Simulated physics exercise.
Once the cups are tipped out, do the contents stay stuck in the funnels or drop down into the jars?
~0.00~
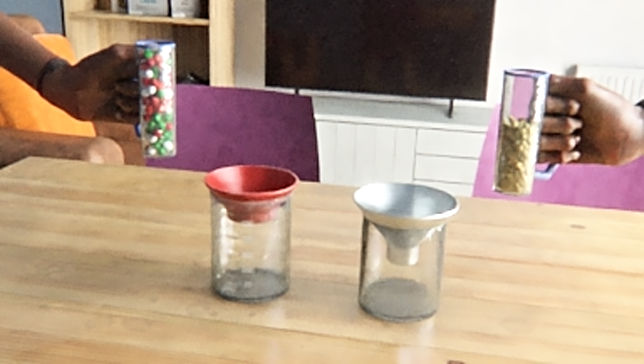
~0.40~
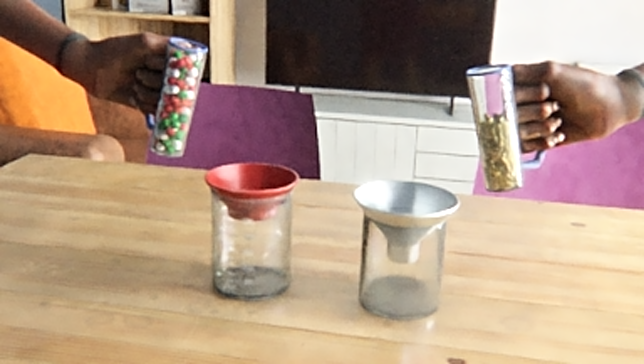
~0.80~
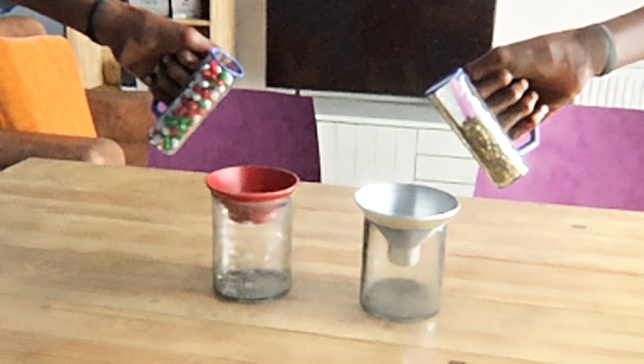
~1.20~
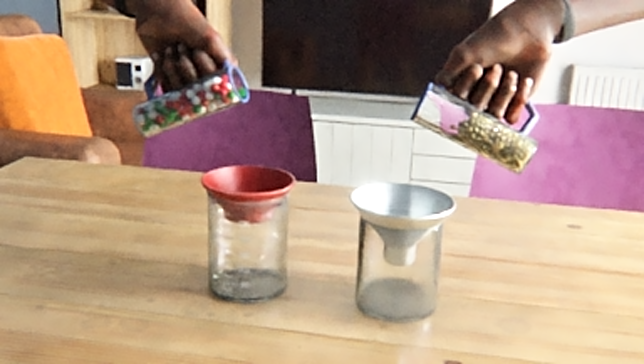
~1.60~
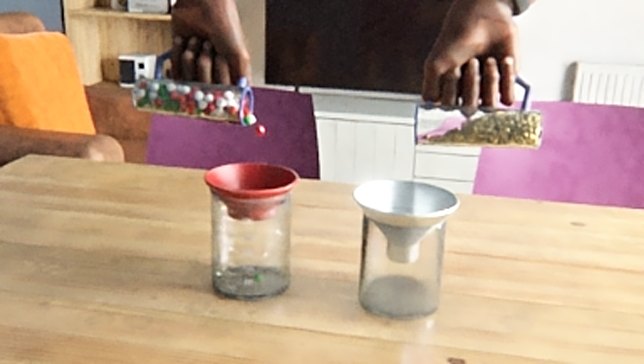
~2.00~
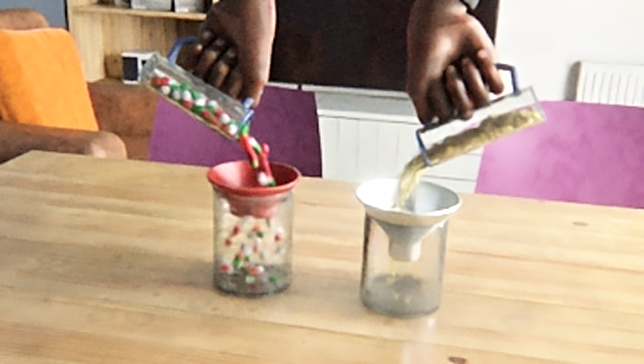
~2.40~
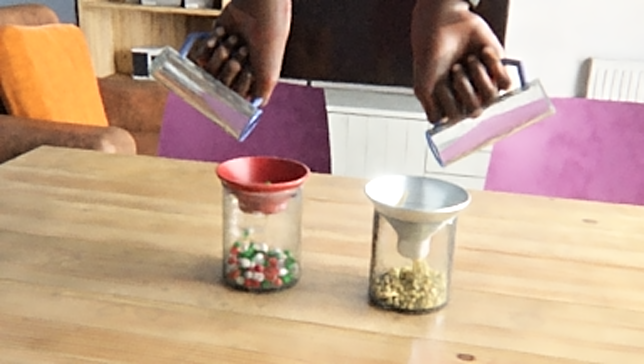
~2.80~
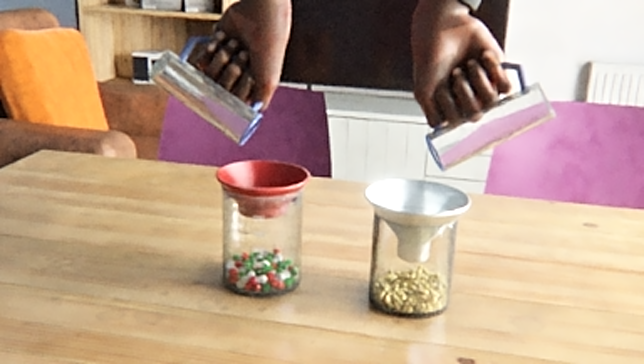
The contents drop down into the jars. The colourful balls pass through the red funnel on the left, and the golden bits pass through the grey one on the right.
